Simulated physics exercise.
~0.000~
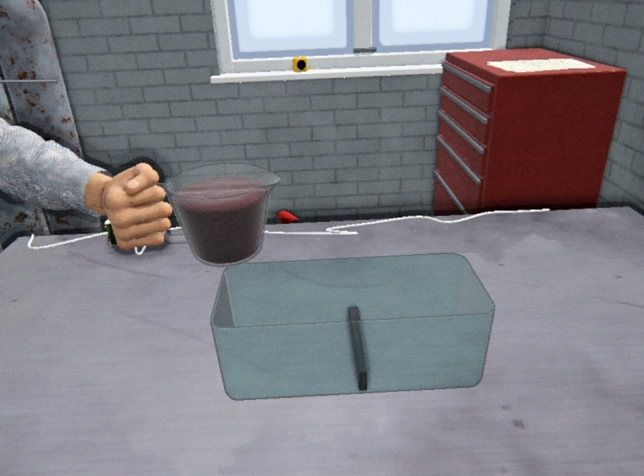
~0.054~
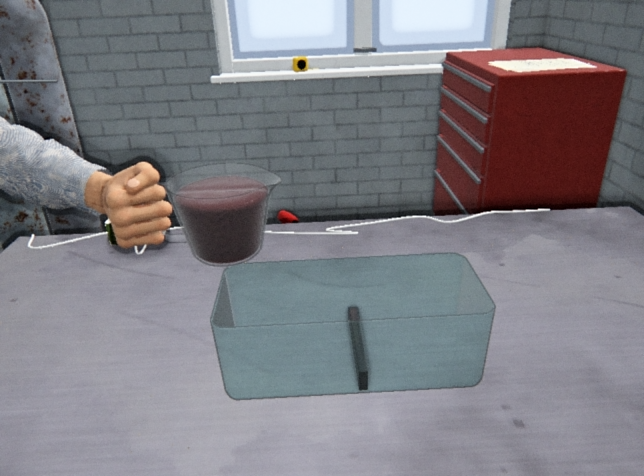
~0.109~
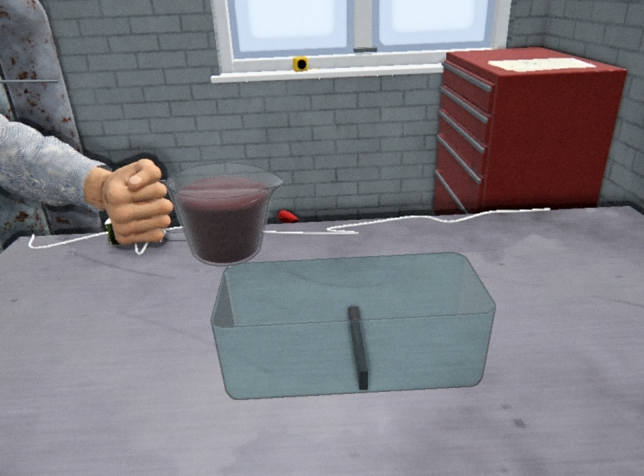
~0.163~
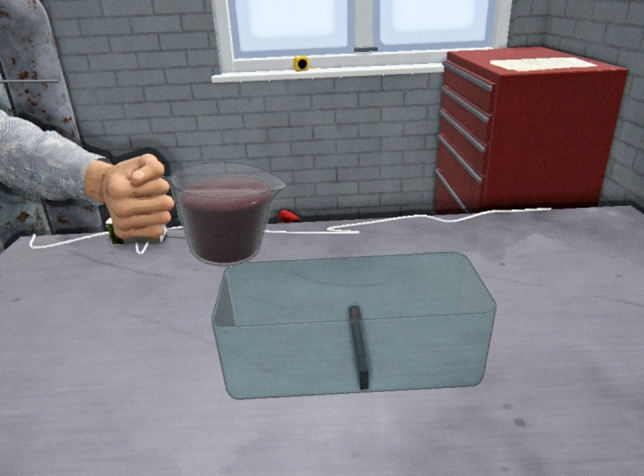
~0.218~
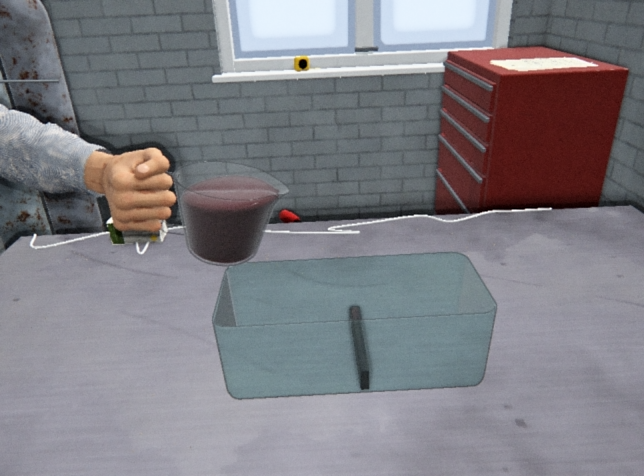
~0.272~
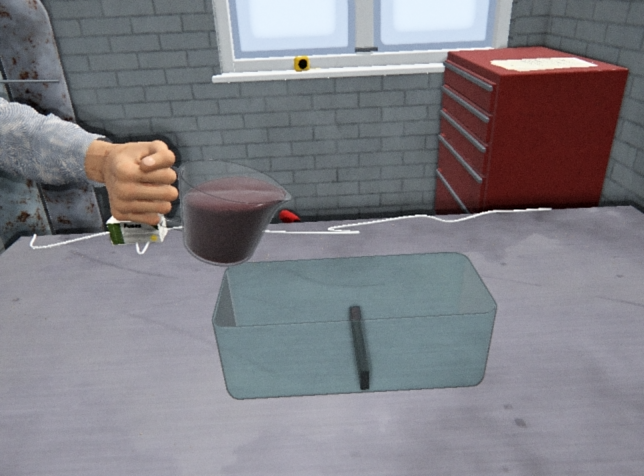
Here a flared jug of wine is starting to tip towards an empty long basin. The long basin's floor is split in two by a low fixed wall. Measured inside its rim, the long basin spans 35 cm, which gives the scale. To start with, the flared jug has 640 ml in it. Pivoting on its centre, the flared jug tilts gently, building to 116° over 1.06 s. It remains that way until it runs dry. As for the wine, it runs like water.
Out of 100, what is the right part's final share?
About 12 out of 100.
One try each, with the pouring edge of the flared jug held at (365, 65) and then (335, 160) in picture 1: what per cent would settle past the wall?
Try 1: 80 %; try 2: 75 %.
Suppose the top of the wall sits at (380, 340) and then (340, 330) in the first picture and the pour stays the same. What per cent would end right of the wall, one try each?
One try each: Around 15 percent and then around 30 percent.
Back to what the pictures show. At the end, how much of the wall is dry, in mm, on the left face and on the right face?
It's around 12 mm on the left side and around 30 mm on the right side.
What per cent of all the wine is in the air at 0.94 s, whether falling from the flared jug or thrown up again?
Some 4 % is up in the air.
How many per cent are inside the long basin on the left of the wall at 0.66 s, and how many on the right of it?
Lab note: Left near 26, right near 2.
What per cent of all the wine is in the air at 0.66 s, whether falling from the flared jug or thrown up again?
Near 24 in a hundred.
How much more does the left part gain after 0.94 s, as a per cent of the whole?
0 %.
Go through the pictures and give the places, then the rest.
In the first picture, it leans 0°; its right rim is at (282, 178); the wine meets the walls at (174, 192) and (269, 187); the long basin's rim runs from (218, 295) to (479, 281); the wall's top is at (358, 338).
In the second picture, it leans 1°; its right rim is at (282, 179); the wine meets the walls at (175, 192) and (269, 187).
In the third picture, it leans 3°; its right rim is at (284, 181); the wine meets the walls at (177, 191) and (271, 188).
In the fourth picture, it leans 7°; its right rim is at (287, 184); the wine meets the walls at (179, 190) and (273, 189).
In the fifth picture, it leans 12°; its right rim is at (291, 190); the wine meets the walls at (182, 191) and (280, 190).
In the sixth picture, it leans 18°; its right rim is at (293, 197); the wine meets the walls at (185, 192) and (287, 192).
By 0.66 s the tilt is 79° and 49 per cent is still to pour, 25 is left of the wall and 2 right of it.
By 0.94 s the tilt is 112° and 3 per cent is still to pour, 86 is left of the wall and 6 right of it.
By 1.24 s the tilt is 116° and 0 per cent is still to pour, 88 is left of the wall and 10 right of it.
By 1.56 s the tilt is 116° and 0 per cent is still to pour, 87 is left of the wall and 12 right of it.
At rest 87 per cent lies left of the wall, 12 right of it and 2 outside.
